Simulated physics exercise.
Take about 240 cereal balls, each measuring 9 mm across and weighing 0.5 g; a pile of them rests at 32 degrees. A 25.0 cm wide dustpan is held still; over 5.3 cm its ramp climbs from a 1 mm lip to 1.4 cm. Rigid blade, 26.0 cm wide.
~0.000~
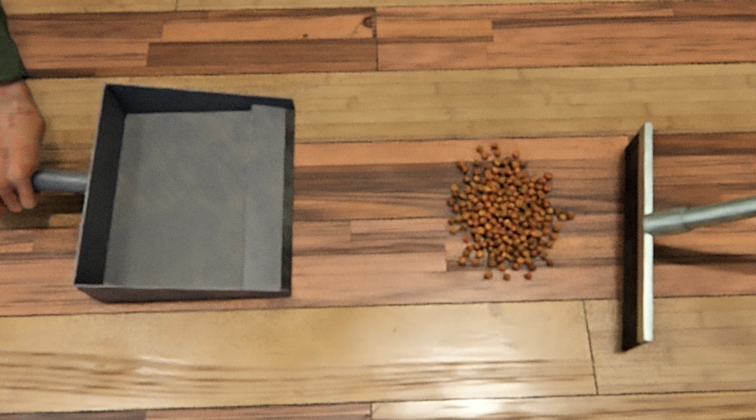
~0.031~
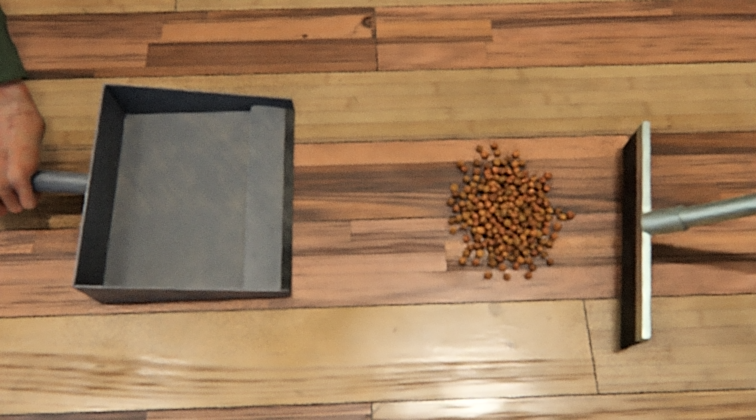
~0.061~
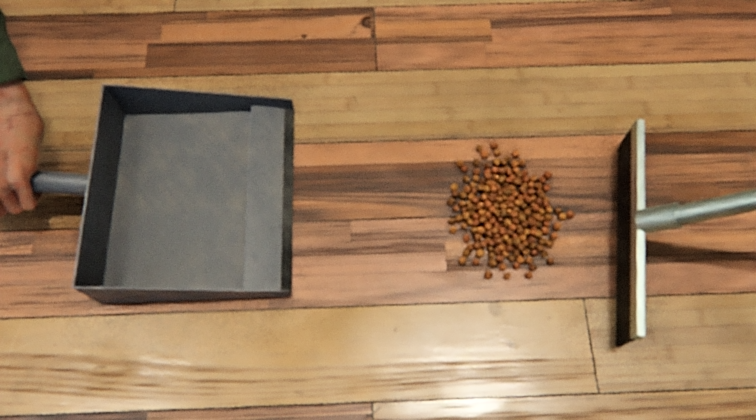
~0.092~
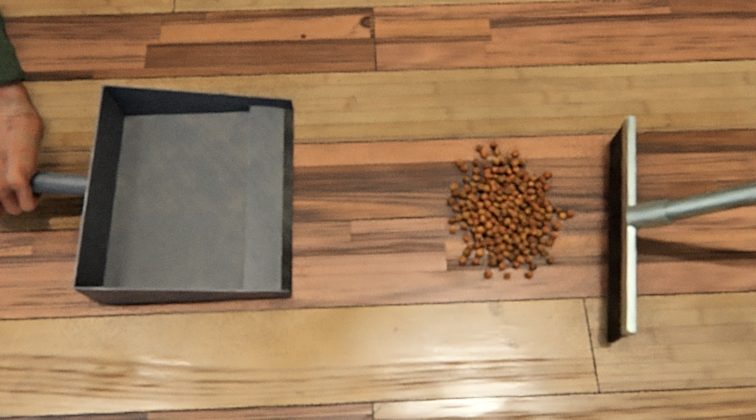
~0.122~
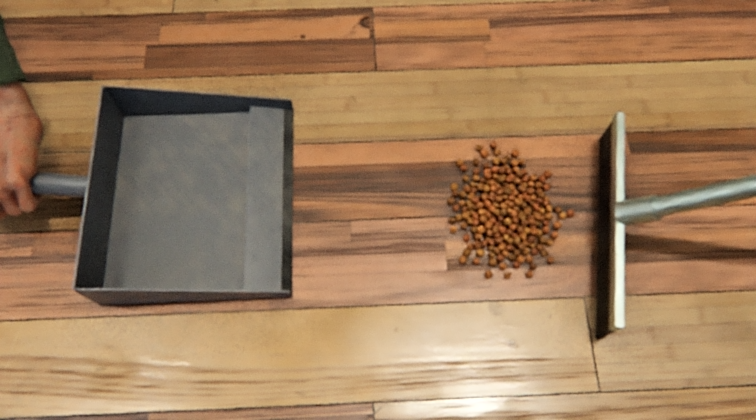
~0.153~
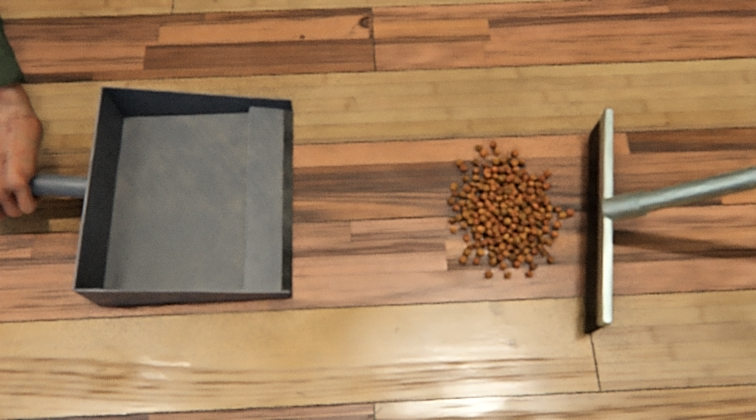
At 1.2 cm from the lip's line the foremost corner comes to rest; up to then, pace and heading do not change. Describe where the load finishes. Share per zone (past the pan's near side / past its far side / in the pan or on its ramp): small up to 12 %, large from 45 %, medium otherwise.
Near side - small; far side - medium; pan - medium.
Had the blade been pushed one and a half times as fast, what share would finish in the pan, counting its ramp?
It would be around 35 per cent.
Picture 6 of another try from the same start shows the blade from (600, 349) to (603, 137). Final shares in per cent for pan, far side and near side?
The pan gets 5, the far side 0 and the near side 20.
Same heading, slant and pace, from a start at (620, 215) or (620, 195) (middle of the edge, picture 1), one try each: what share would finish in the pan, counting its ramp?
35 and 25 per cent, roughly.
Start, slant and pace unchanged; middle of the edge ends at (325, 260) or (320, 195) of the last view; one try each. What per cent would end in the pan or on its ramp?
Close to 20 and 30 percent, in that order.
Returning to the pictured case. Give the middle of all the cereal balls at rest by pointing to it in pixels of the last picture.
When it all comes to rest, the middle is near (294, 151).
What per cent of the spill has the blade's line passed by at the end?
Some 5 per cent.
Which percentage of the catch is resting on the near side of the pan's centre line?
Estimate: Close to 20 %.
Then, at 0.53 s, middle of the blade 21 cm from the lip; 0 % over the lip, far side 0 %, near side 0 %.
After 0.79 s, middle of the blade 10 cm from the lip; 0 % over the lip, far side 5 %, near side 0 %.
After 1.15 s, middle of the blade 4 cm from the lip; 35 % over the lip, far side 15 %, near side 0 %.
At rest (1.5 s), near side 0 %, far side 15 %, pan 35 %, in front of the lip or behind the blade 50 %.
